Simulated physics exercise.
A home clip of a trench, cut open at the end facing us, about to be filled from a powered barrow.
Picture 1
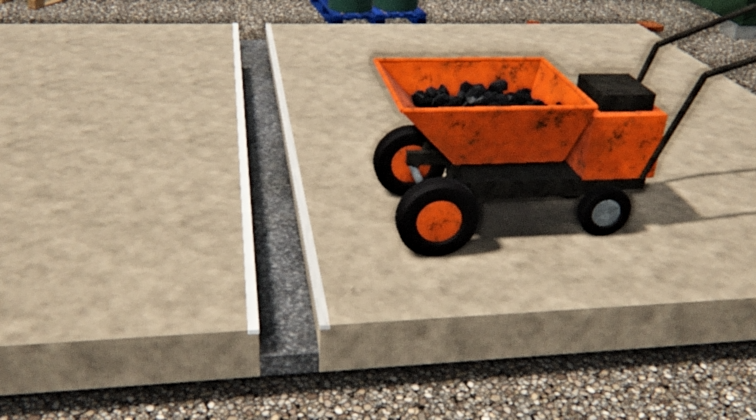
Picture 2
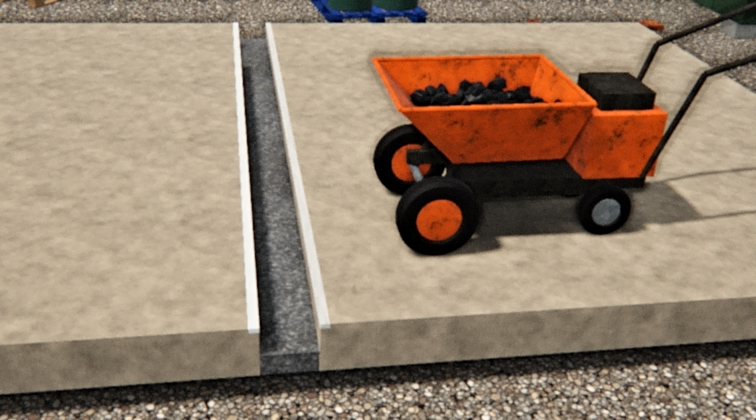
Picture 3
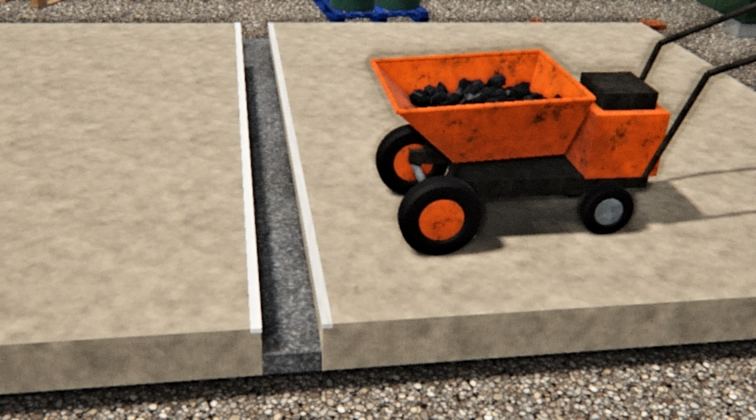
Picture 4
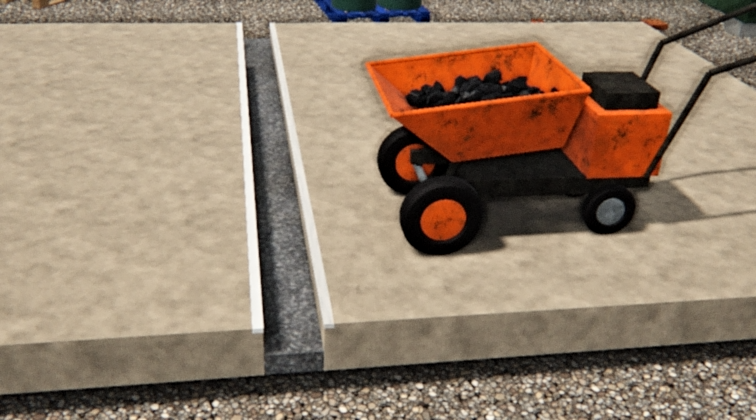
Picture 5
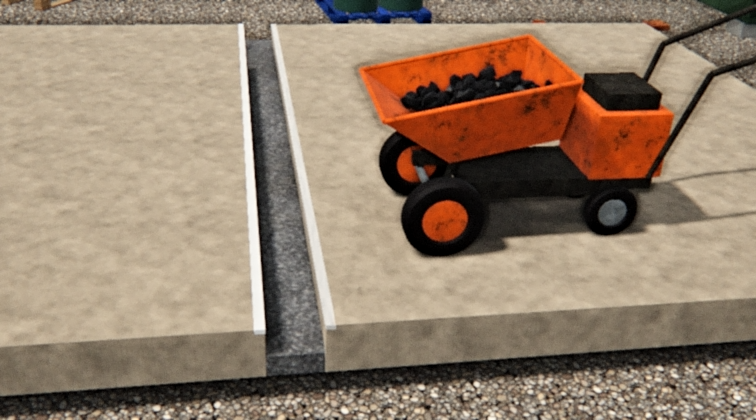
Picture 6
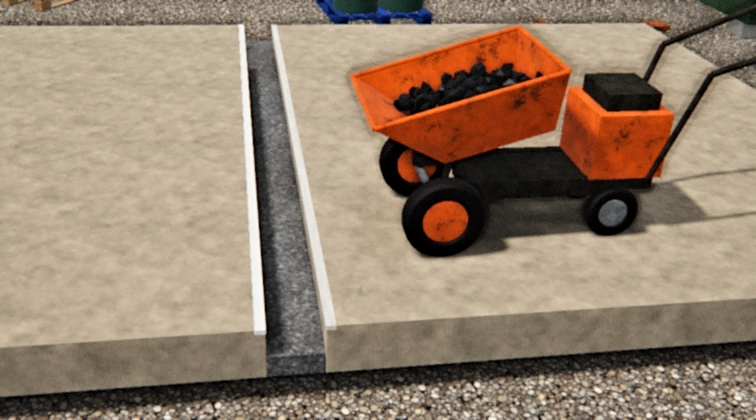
On a pale slab cut by a narrow trench, an orange powered barrow loaded with black lumps stood level at first, then its skip slowly tilted toward the trench on the left.
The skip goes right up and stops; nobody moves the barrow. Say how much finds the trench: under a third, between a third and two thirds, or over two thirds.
The trench ends with more than two thirds of it.
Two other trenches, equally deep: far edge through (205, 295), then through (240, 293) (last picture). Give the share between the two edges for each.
The first gives 100 %, the second 90 %.
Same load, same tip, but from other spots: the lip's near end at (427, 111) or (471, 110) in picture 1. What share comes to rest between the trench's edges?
About 70 and 30 per cent.
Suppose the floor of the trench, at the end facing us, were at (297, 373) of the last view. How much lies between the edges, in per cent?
It comes to 100 per cent or so.
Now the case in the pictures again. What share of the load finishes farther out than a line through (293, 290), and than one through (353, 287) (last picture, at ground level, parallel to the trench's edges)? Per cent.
First some 50, then 90 per cent.
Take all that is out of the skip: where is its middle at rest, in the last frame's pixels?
Roughly at (284, 237).
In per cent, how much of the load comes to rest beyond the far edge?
It comes to 10 per cent or so.
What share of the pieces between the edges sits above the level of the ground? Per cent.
Close to 30 per cent.
Soon, skip tipped steeply; all in the skip.
A while on, skip tipped right over; most in the skip; about a quarter in or heaped over the trench; a stray few beyond it; a stray few falling.
Towards the end, skip tipped right over; a small part in the skip; a stray few short of the trench; most in or heaped over the trench; a small part beyond it.
Finally, skip tipped right over; a small part in the skip; a stray few short of the trench; most in or heaped over the trench; a small part beyond it.
